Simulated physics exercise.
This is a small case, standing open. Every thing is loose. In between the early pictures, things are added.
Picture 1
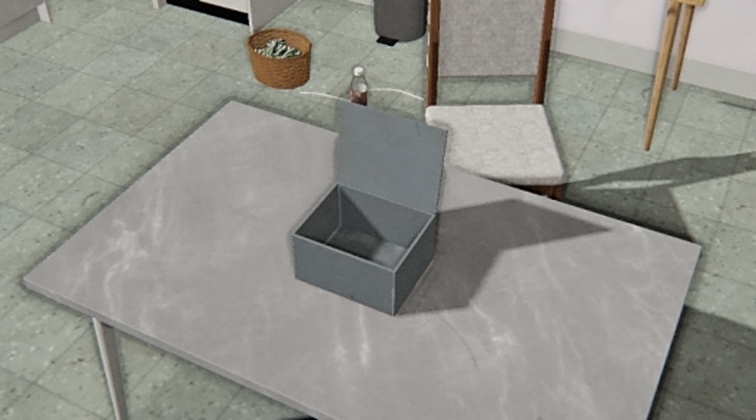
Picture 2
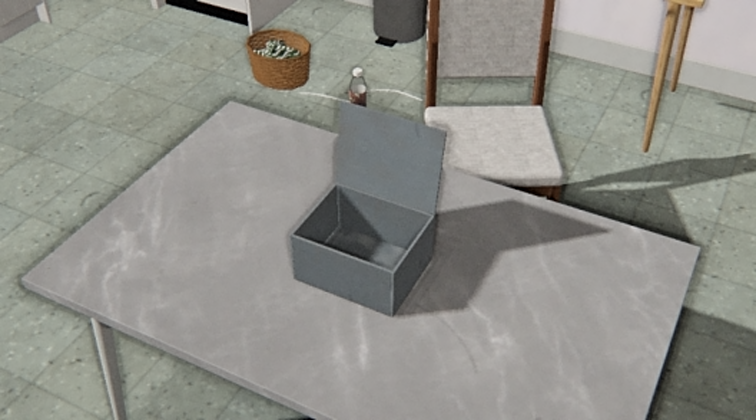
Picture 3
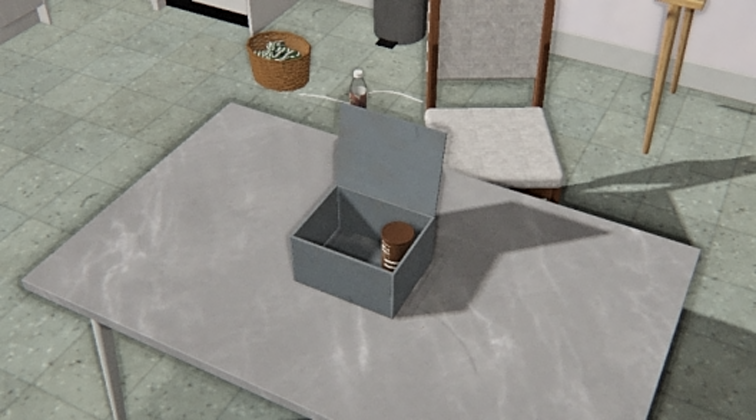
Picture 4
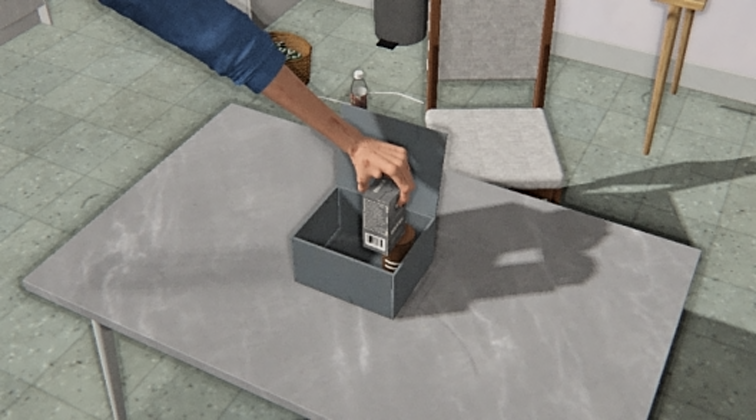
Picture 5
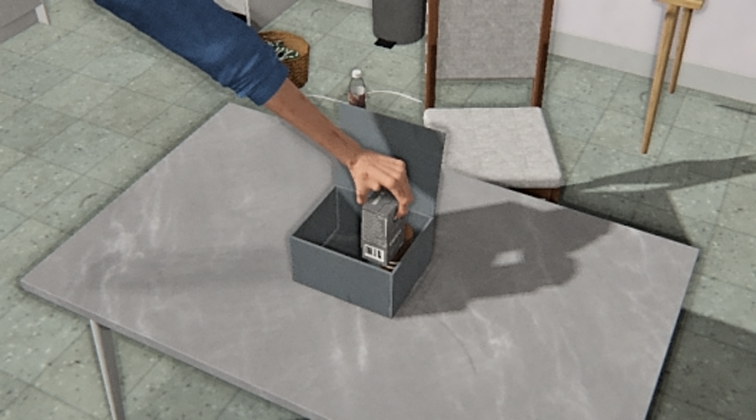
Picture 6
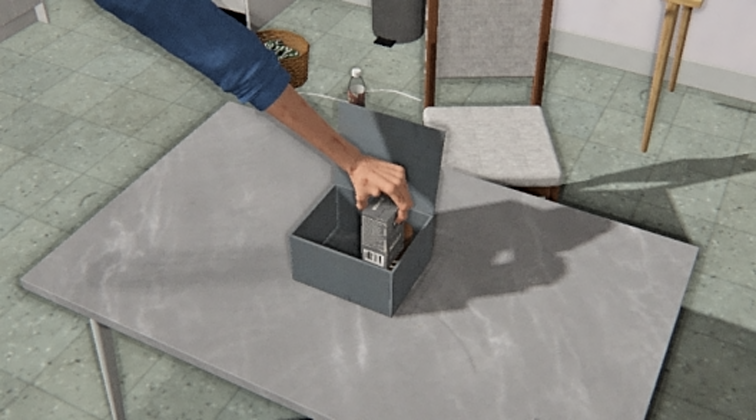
In this clip, an open grey case sits empty on a table, then a brown tin appears inside at the right. A hand reaches in from the upper left and lowers a grey carton into the case, still gripping it.
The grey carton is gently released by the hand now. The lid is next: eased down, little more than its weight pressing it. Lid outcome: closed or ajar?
Ajar.
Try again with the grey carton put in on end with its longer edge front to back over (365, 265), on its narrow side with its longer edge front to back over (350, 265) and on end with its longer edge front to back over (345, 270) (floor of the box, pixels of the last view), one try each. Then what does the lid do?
So, one: It remains raised; two: It drops fully; three: It remains raised.
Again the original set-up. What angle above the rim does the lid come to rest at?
The answer is about 8 degrees.
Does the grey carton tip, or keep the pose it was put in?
As it turns out, the grey carton keeps its original angle.
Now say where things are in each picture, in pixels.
In the first picture, the last thing is not in view yet.
In the second picture, the last thing is not in view yet.
In the third picture, the last thing is not in view yet; brown tin (397, 249).
In the fourth picture, still above its spot; grey carton (385, 214).
In the fifth picture, still above its spot; grey carton (383, 226).
In the sixth picture, put in, still held; grey carton (383, 231).
Then, 0.90 s later than the last frame, lid starting down; grey carton moved about its own width near (383, 267).
Then, 1.60 s later than the last frame, lid 59° above the rim; grey carton moved about its own width near (383, 267).
Then, 2.00 s later than the last frame, lid 26° above the rim; grey carton moved about its own width near (383, 267).
When it is over, lid 8° above the rim; moved from the start, grey carton; brown tin as before. End places, in pixels of the last picture, grey carton near (383, 267).
